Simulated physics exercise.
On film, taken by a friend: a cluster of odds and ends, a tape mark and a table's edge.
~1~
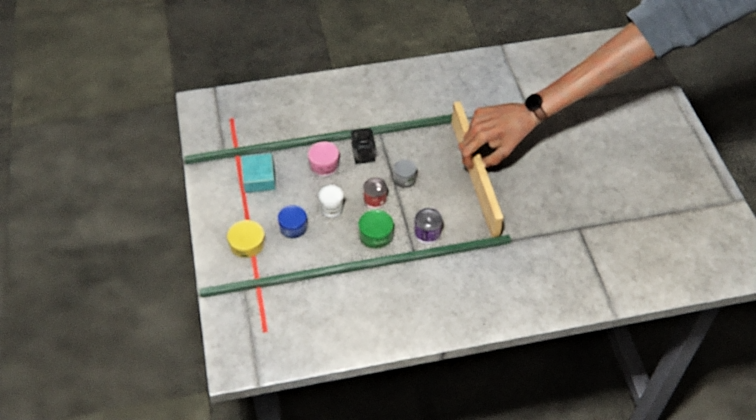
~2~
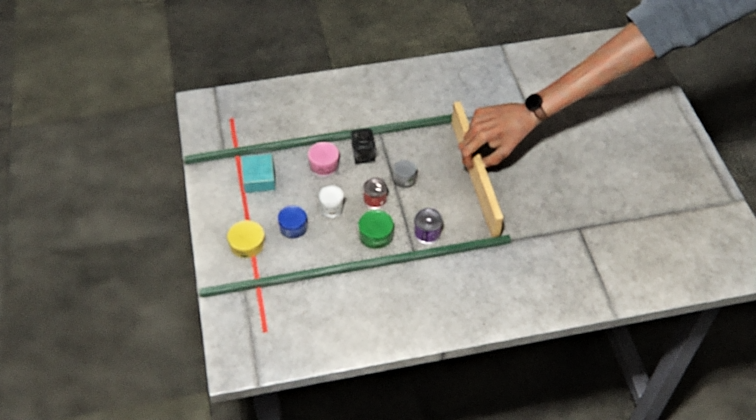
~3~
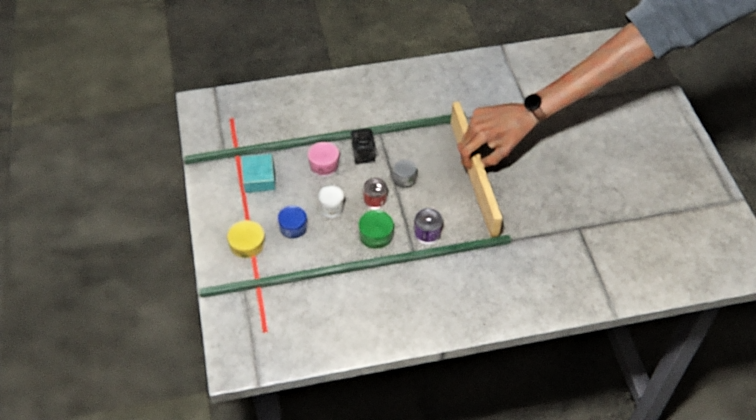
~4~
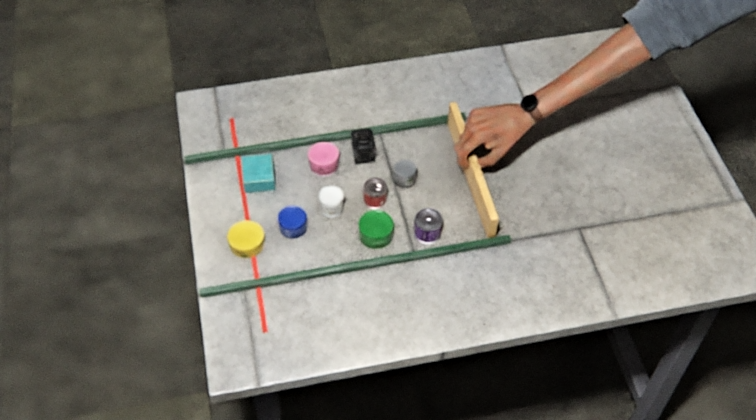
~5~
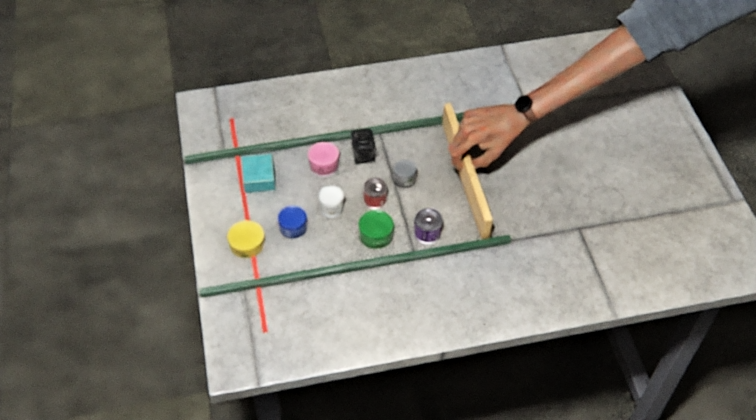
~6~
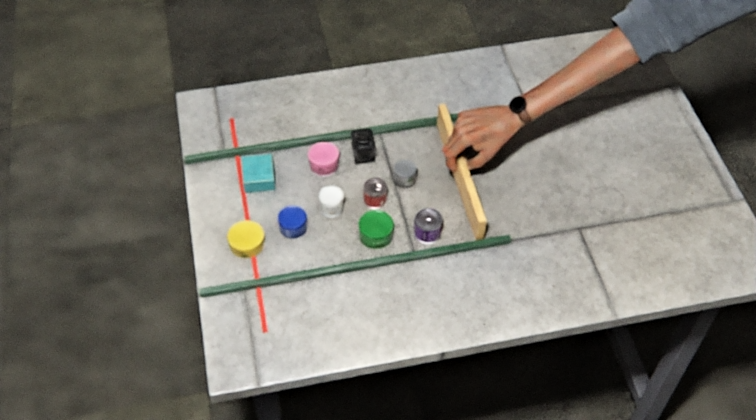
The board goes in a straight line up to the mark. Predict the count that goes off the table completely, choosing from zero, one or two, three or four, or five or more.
The count is one or two.
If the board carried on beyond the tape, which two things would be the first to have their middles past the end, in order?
Going earliest first, it's the turquoise block and then the yellow tub.
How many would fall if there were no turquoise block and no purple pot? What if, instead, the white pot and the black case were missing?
Result, first then second: 0, 0.
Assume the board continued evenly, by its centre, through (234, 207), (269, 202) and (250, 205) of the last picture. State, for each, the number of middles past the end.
Over the end: 2, 0, 1.
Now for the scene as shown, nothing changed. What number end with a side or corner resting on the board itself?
Count: 5.
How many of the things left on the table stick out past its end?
Expected count: 1.
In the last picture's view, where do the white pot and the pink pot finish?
First at (213, 203); second at (204, 179).
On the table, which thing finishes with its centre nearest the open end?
Yellow tub.
Soon after, none off yet; yellow tub at rest near (246, 239); turquoise block at rest near (258, 173); blue tub at rest near (293, 222).
By the end, the number that fall off is one or two; fallen, turquoise block.
